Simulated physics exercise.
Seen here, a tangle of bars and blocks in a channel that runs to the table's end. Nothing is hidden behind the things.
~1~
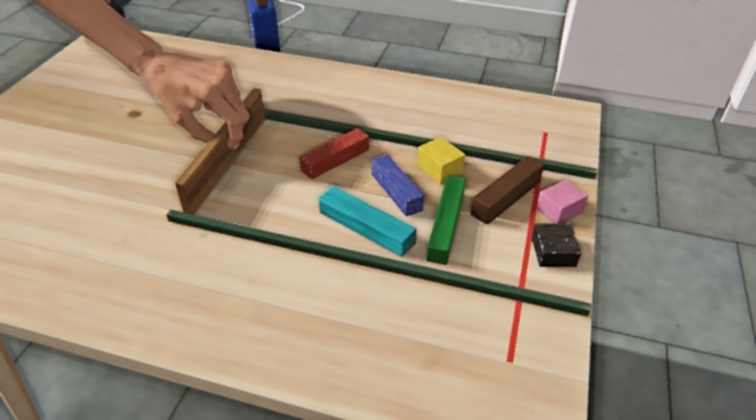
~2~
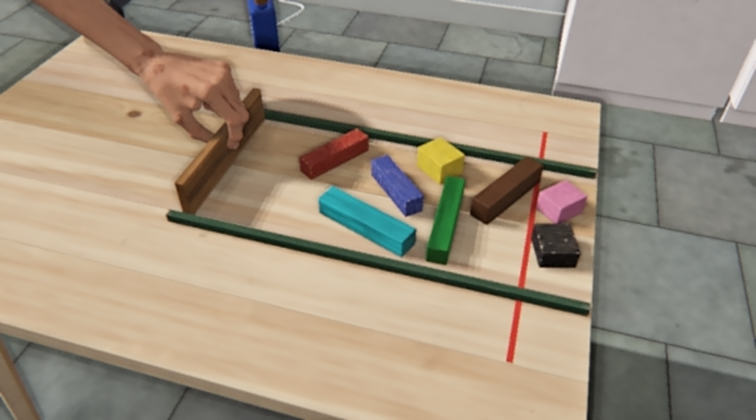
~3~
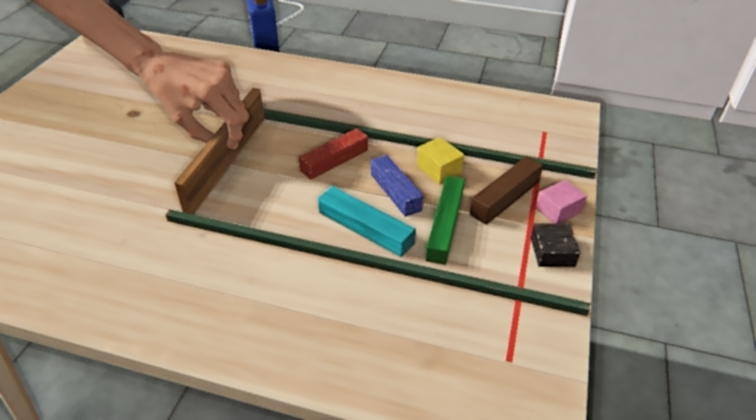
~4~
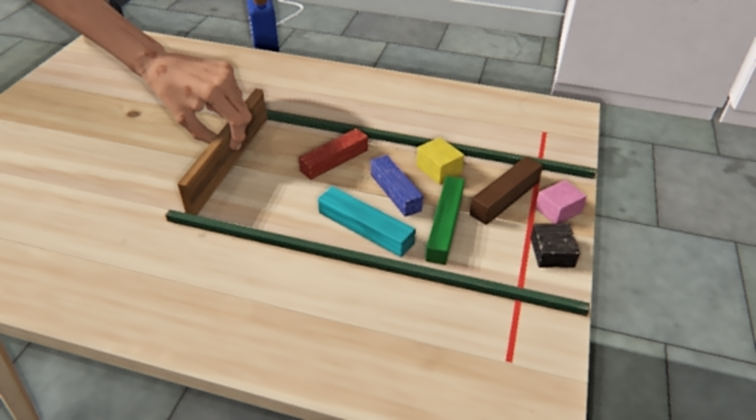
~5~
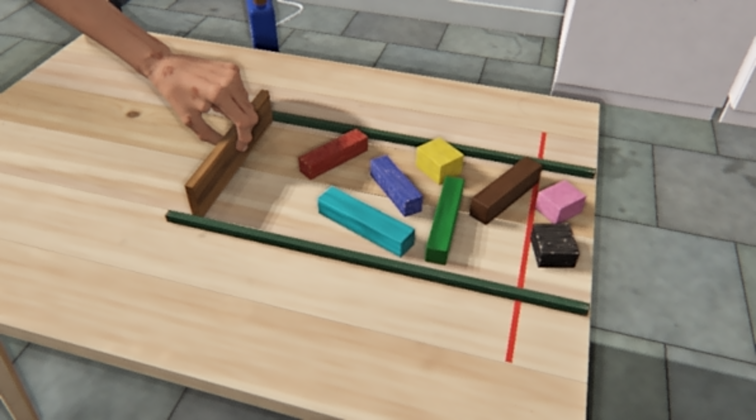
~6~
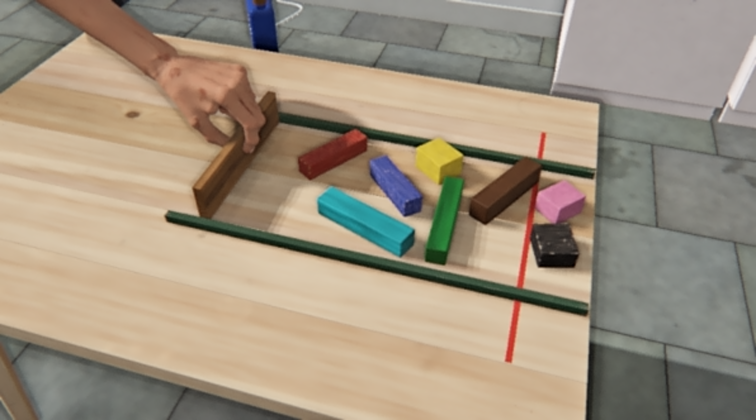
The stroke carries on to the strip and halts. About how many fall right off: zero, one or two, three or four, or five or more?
The number that fall off is three or four.
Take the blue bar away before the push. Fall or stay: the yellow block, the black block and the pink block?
The yellow block remains up; the black block drops off; the pink block drops off.
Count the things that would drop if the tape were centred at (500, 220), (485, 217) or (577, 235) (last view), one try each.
Try by try, 2, 2 and 7.
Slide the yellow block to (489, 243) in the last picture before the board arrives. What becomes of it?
It goes over.
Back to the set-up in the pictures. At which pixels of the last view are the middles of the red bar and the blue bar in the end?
About (545, 191), and the other about (564, 218).
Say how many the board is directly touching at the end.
In contact: 2.
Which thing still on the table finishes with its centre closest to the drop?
The turquoise stick ends nearest.
Soon after, none off yet; pink block at rest near (560, 202); black block at rest near (554, 245); brown stick at rest near (506, 190).
Then, none off yet; pink block moving near (566, 203); black block moving near (558, 244); brown stick moved a little near (534, 189).
At rest, the number that fall off is three or four; fallen, green stick, brown stick, black block and pink block.
